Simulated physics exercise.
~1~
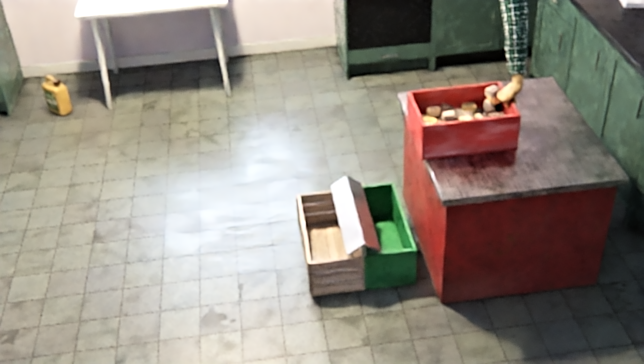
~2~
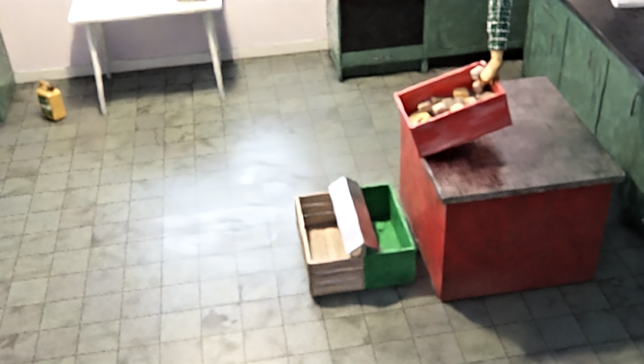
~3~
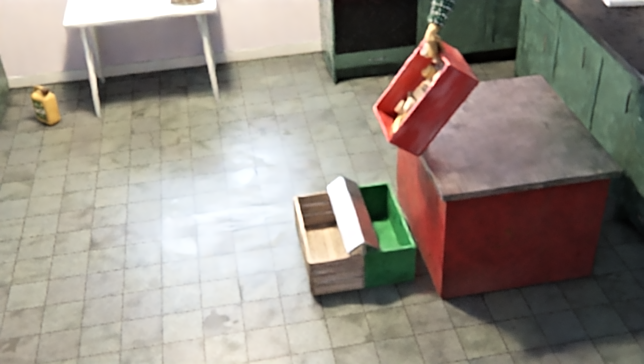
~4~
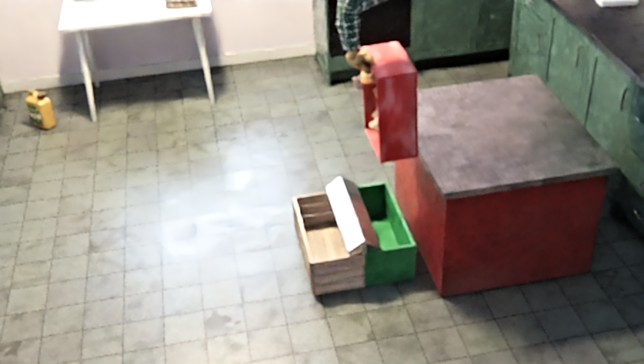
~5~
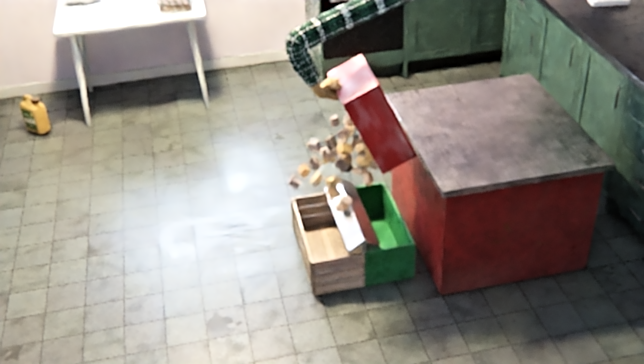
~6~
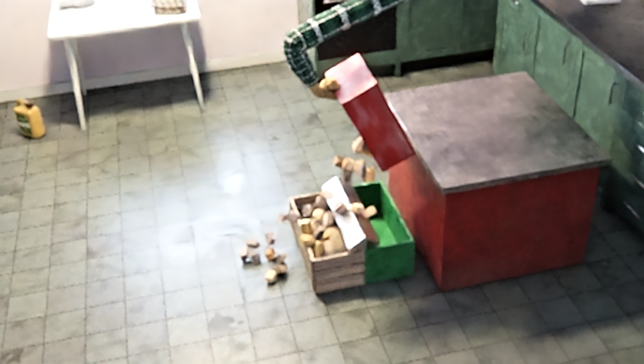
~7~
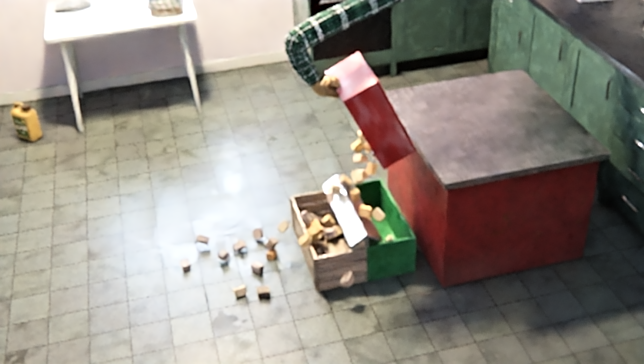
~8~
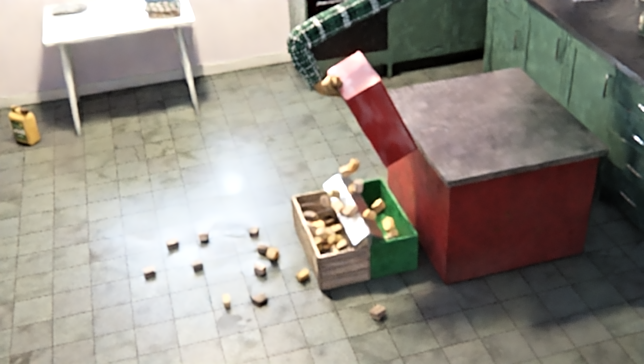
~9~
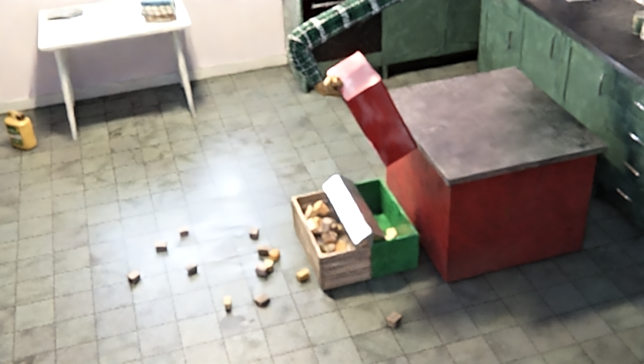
On a tiled floor, a plaid-sleeved arm tips wooden offcuts from a red crate, most landing in a wooden trough, others scattering.
